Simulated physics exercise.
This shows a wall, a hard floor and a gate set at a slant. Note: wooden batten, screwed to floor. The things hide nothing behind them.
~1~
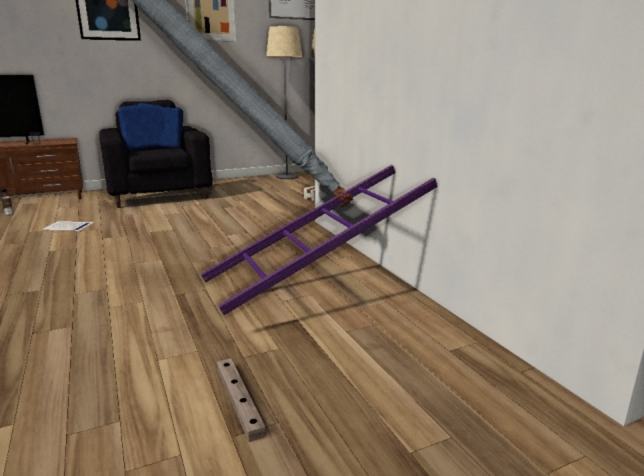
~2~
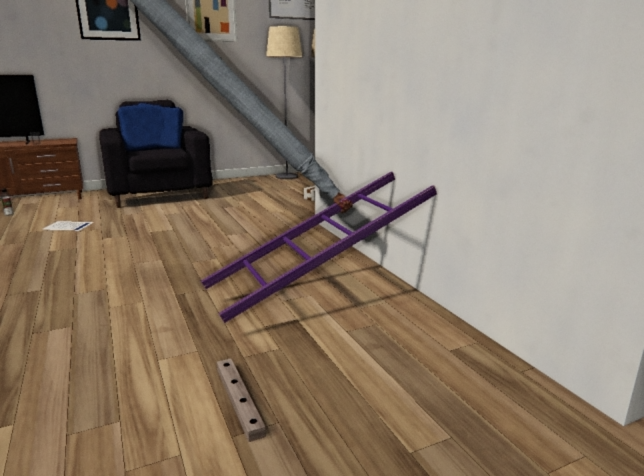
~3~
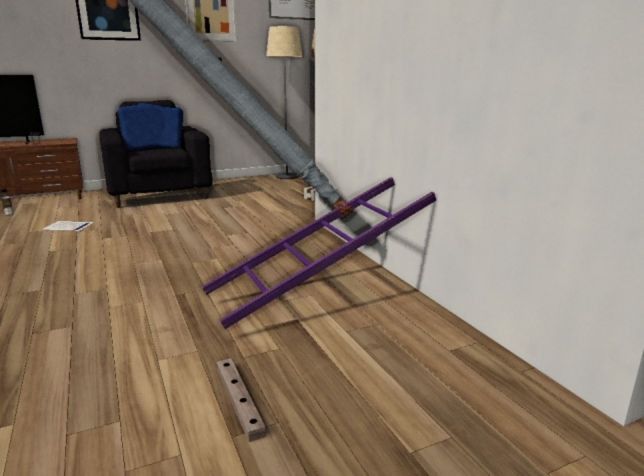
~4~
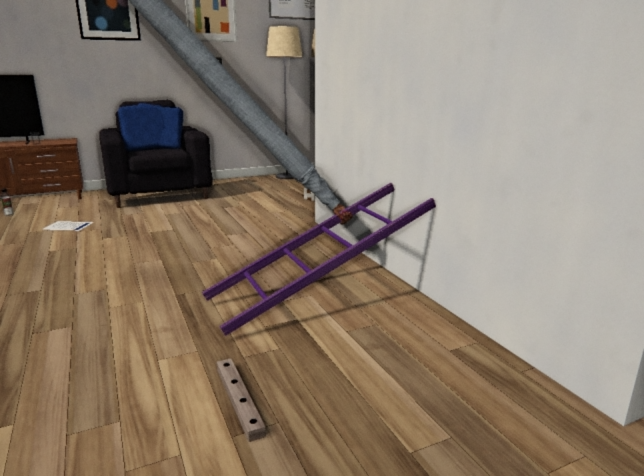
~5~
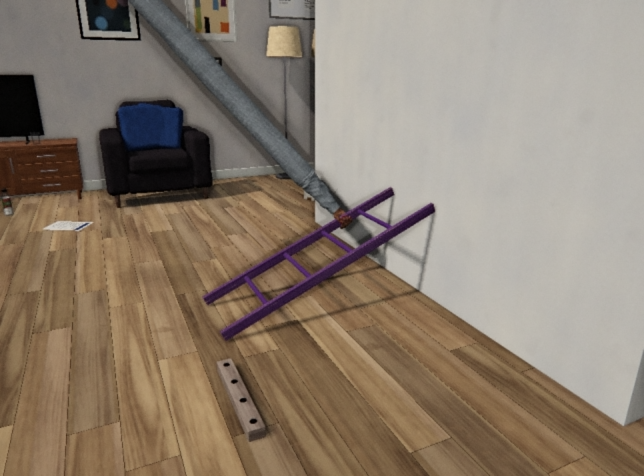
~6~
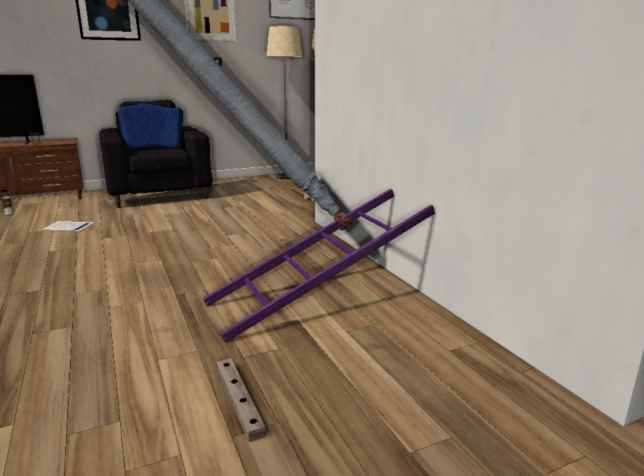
To begin with, a purple ladder-like gate slants against a white wall on a wooden floor, gripped by a gray mechanical arm, with a wooden batten lying nearby. The arm then lowers the gate slightly, and by the end the gate sits still, with the arm still holding it.
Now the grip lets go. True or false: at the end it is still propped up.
False.
Then, 0.24 s past the last view, purple gate leaning 11° off how it started near (313, 277).
Finally, the purple gate slips down, near (309, 299).
